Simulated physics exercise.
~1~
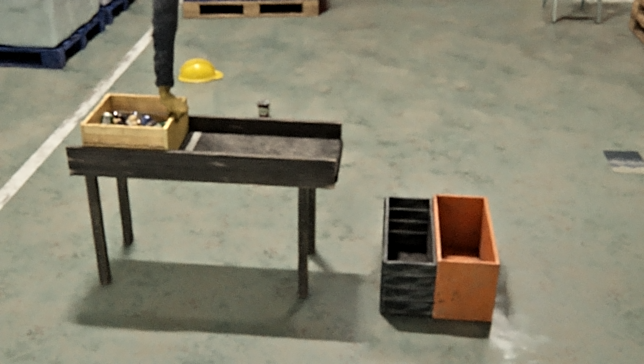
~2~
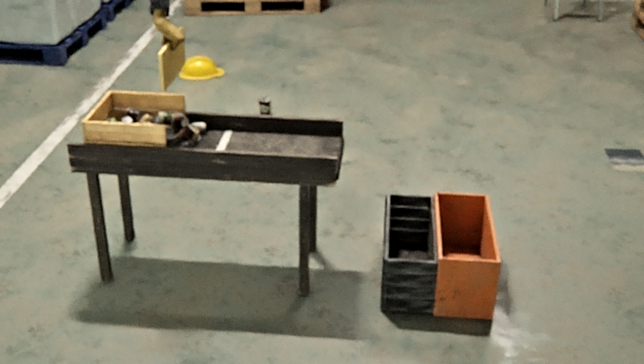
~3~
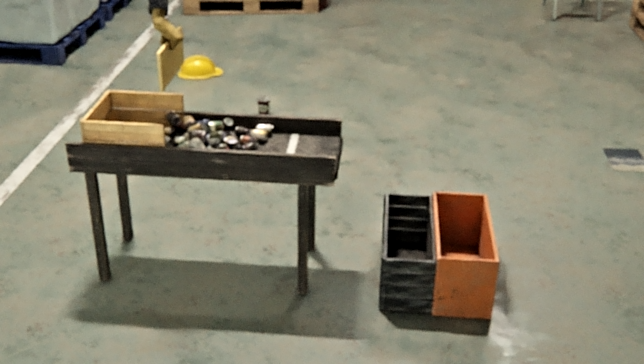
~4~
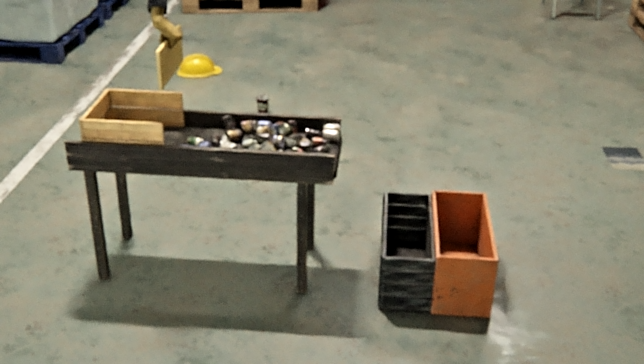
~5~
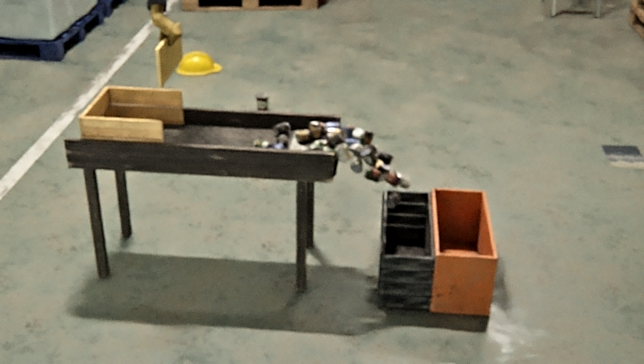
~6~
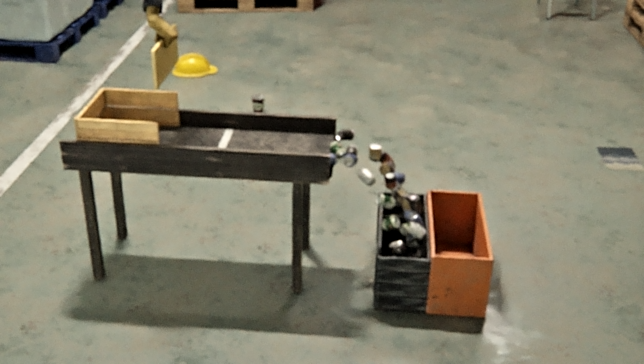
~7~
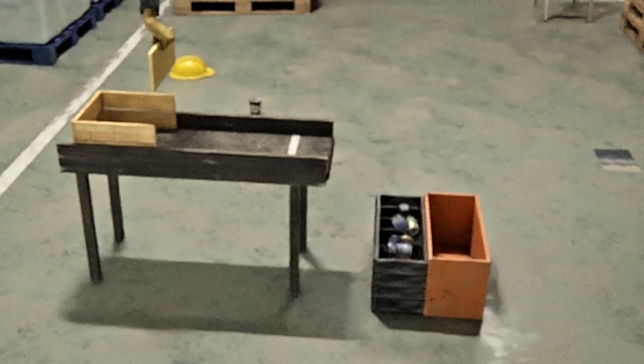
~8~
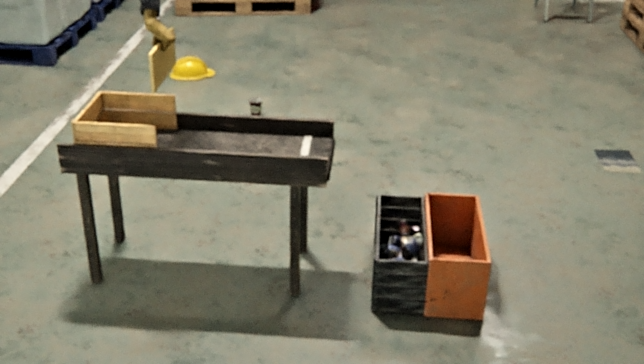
A yellow gripper pulls a wooden gate up out of the end of a pen on a dark raised belt, freeing a heap of loose mini cans. The belt starts to run, its pale stripe sliding right, and the cans ride along in a spreading cluster. They reach the right end and spill over the edge, tumbling down in an arc toward a black tub that stands before an orange one. The last cans drop in after the rest. The belt and pen are left empty, the cans lie in the black tub, and the orange tub holds none.
